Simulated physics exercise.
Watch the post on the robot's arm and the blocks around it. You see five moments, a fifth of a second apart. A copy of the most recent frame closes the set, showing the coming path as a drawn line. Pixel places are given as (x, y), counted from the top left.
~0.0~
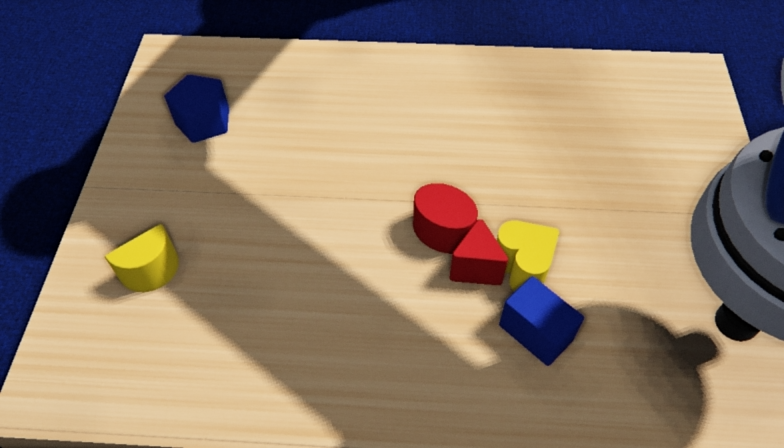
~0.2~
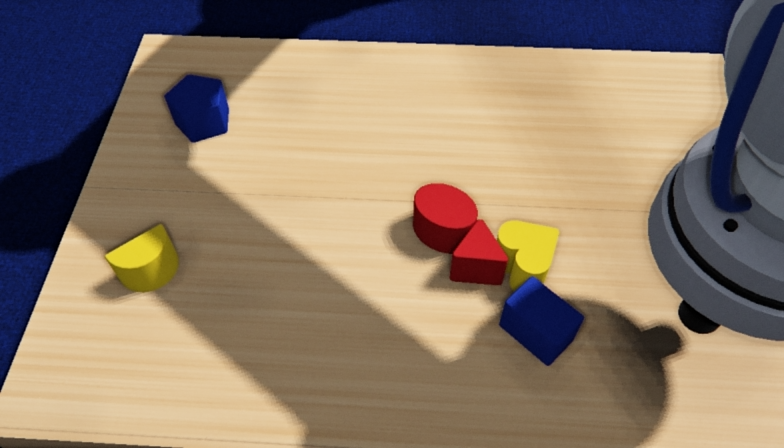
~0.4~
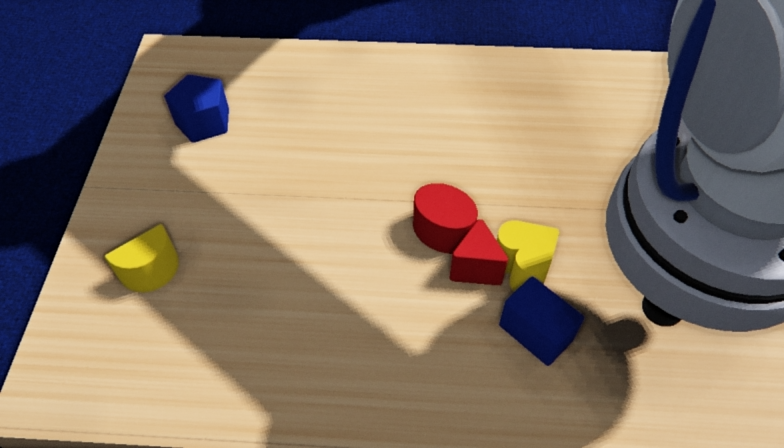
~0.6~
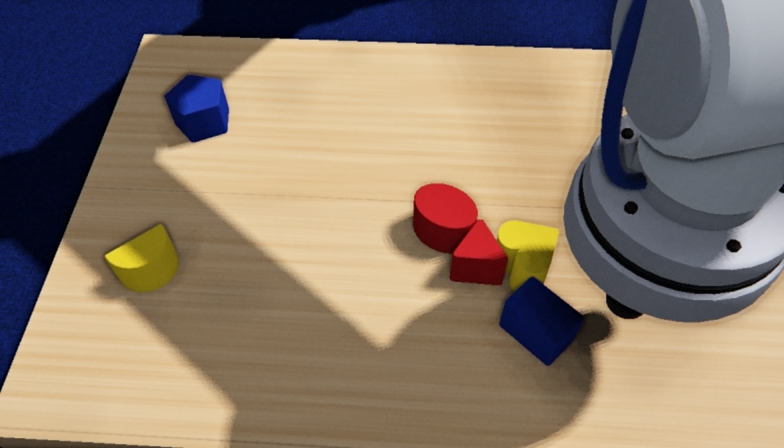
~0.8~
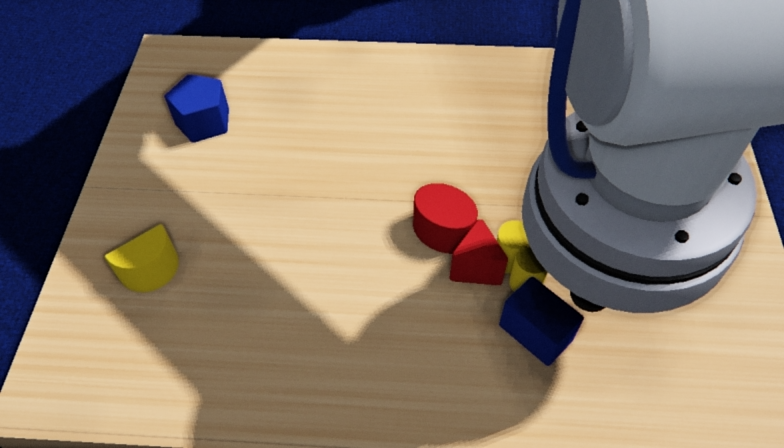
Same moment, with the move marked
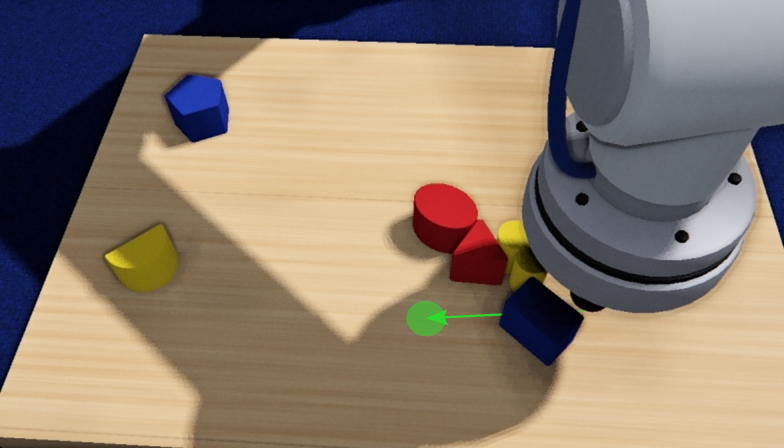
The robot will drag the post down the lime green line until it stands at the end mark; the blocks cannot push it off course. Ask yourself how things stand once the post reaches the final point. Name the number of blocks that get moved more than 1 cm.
I think only one will be displaced.
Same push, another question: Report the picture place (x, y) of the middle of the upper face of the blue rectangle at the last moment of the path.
Most likely (479, 333).
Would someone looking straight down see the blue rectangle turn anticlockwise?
I believe so.
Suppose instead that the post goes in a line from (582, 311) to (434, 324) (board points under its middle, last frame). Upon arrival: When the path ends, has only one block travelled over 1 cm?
Yes, it checks out.
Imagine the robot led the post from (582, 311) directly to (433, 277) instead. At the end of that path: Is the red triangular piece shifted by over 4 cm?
I expect so.
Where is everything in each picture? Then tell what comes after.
Tip of the post at (735, 324), middles of tops, yellow heart-shaped block at (530, 243), blue rectangle at (545, 309), in the first frame.
Post at (698, 317), nothing pushed, in the second frame.
Post at (661, 310), nothing pushed, in the third frame.
Post at (625, 303), nothing pushed, in the fourth frame.
Post at (589, 296), yellow heart-shaped block partly hidden, blue rectangle at (545, 309), in the fifth frame.
The line goes from (582, 311) directly to (426, 318).
The first path, step by step. One third of the way, post at (533, 298); blue rectangle at (508, 319), turned 20° anticlockwise.
Two thirds of the way, post at (480, 300); blue rectangle at (481, 332), turned 40° anticlockwise.
At the end, post at (427, 303); yellow heart-shaped block unmoved; blue rectangle at (479, 333), turned 50° anticlockwise.
